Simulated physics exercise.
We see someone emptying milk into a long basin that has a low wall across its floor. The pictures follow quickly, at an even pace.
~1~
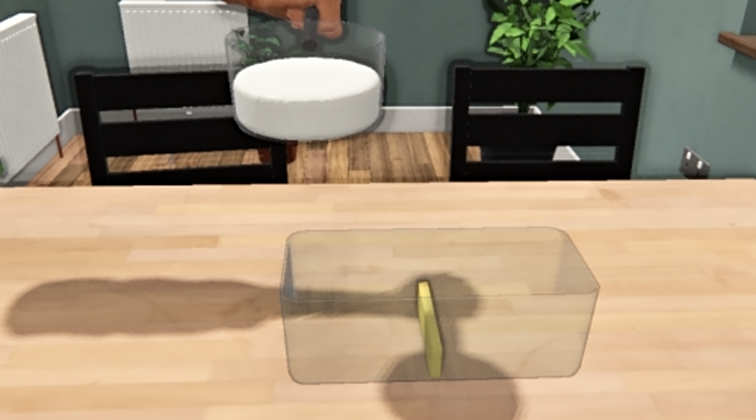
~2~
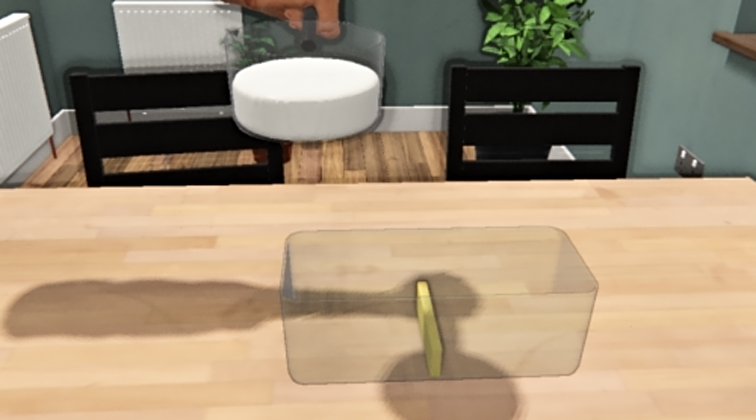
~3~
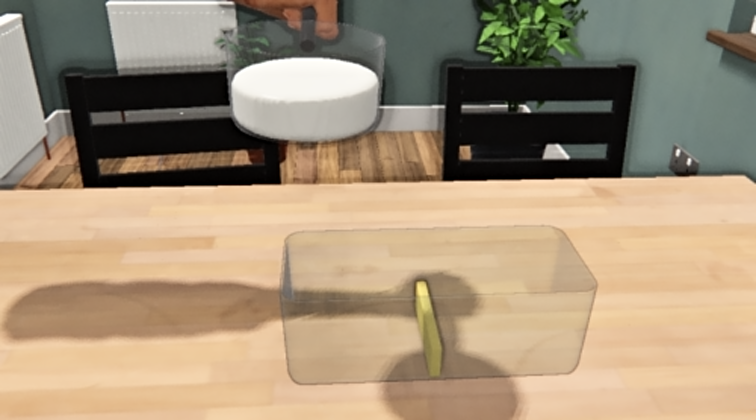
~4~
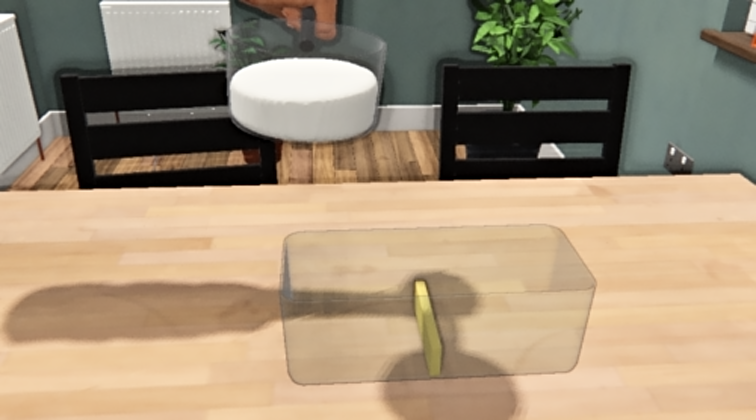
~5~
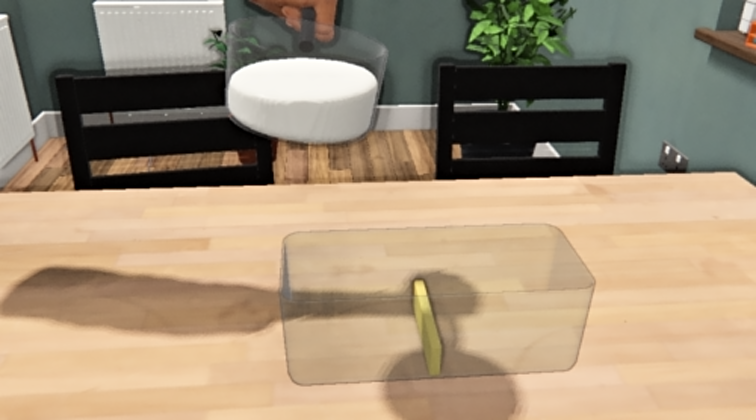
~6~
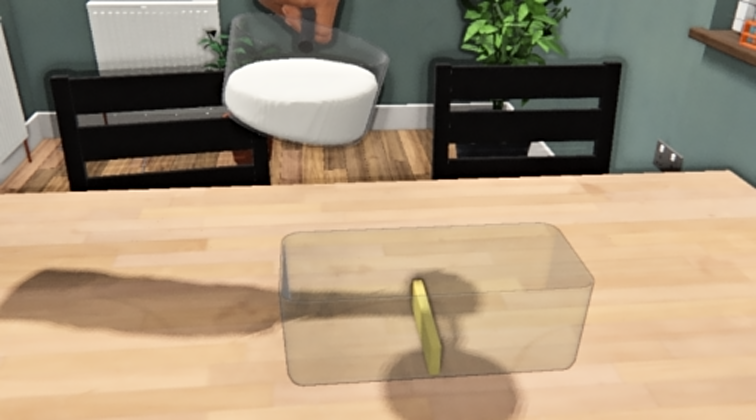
The video shows a hand holding a clear container of white milk above a wooden table, where a long transparent basin with a low yellow wall stands; the container starts nearly upright, then gradually tilts to the right.
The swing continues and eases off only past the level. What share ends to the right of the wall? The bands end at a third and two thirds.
The share right of the wall is between a third and two thirds.
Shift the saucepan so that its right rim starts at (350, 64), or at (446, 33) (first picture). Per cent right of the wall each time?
First some 15, then 90 per cent.
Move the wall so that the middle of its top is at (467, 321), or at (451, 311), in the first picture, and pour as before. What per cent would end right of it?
Near 15 % and 30 %.
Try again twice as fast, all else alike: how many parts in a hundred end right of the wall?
Roughly 40 in a hundred.
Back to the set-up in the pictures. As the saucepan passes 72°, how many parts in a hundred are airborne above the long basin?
It comes to 35 per cent or so.
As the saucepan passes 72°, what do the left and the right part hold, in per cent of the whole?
Near 0 on the left, 0 on the right.
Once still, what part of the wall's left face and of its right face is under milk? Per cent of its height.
Some 30 per cent left and 40 right.
A moment on, the saucepan is tipped part way and 64 per cent is still to pour, 1 is left of the wall and 2 right of it.
Next, the saucepan is tipped right over and 9 per cent is still to pour, 20 is left of the wall and 54 right of it.
Then the saucepan is tipped right over and 0 per cent is still to pour, 43 is left of the wall and 55 right of it.
Later the saucepan is tipped right over and 0 per cent is still to pour, 42 is left of the wall and 56 right of it.
Finally, 42 per cent lies left of the wall, 56 right of it and 2 outside.
